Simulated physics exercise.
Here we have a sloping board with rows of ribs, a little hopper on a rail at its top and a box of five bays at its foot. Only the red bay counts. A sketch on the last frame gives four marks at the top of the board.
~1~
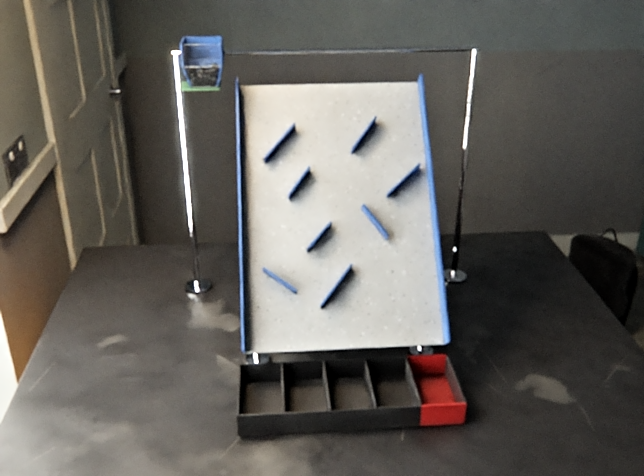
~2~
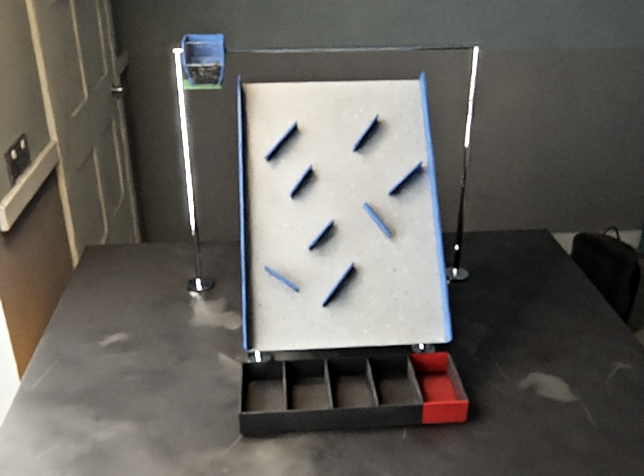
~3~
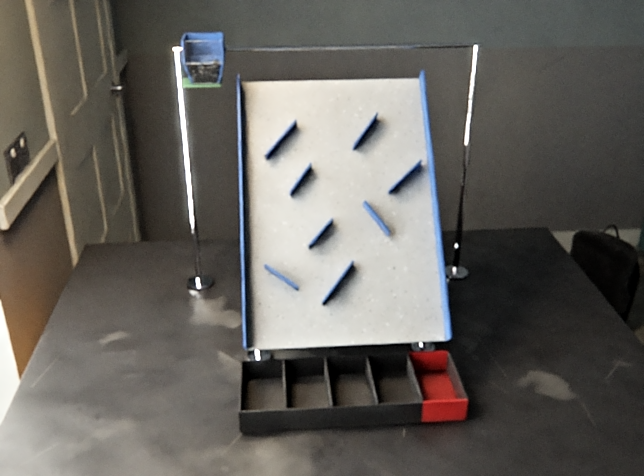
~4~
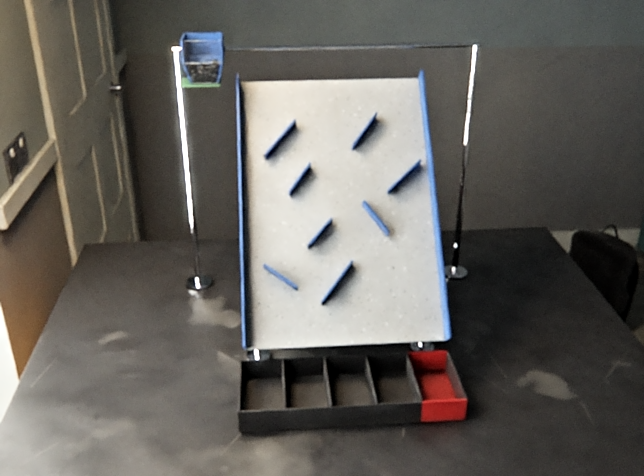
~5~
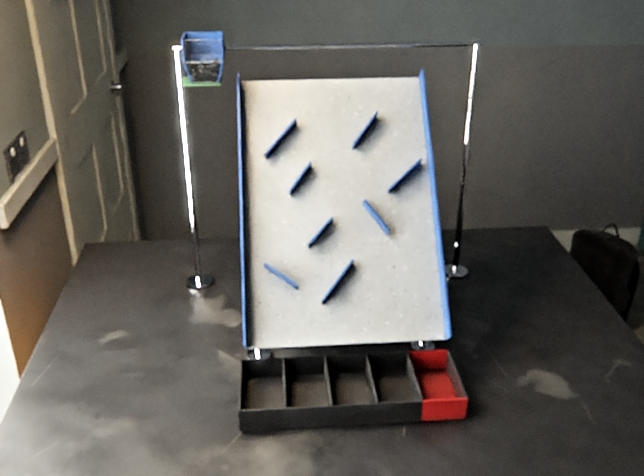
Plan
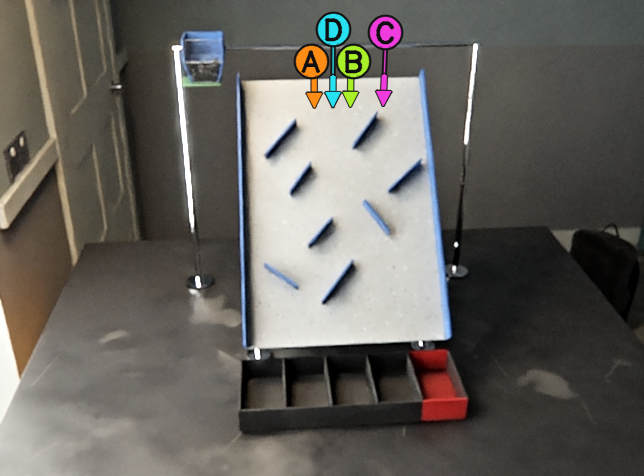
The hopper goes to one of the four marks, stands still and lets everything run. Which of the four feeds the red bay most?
C works best here.
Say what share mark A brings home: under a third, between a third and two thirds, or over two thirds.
Mark A gives under a third.
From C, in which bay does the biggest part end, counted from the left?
It is the fifth one.
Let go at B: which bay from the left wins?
The second from the left.
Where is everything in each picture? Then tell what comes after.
In the first picture, hopper at (204, 77), black beans, door shut.
In the second picture, ribs (266, 156) to (297, 121), (355, 146) to (378, 114), (291, 193) to (312, 164).
In the third picture, ribs (390, 189) to (422, 160), (309, 245) to (333, 218), (365, 201) to (390, 232).
In the fourth picture, ribs (264, 264) to (297, 287), (322, 302) to (353, 260).
In the fifth picture, red bay at (445, 408), number 5 of 5 from the left.
On the marked copy, mark A meets the board at (314, 102); mark B meets the board at (350, 101); mark C meets the board at (383, 100); mark D meets the board at (332, 101).
Choosing A, a small part in the red bay, most in other bays, a small part outside the box.
Choosing B, a stray few in the red bay, nearly all in other bays.
Choosing C, about two thirds in the red bay, about a third in other bays.
Choosing D, a stray few in the red bay, most in other bays, a small part outside the box.
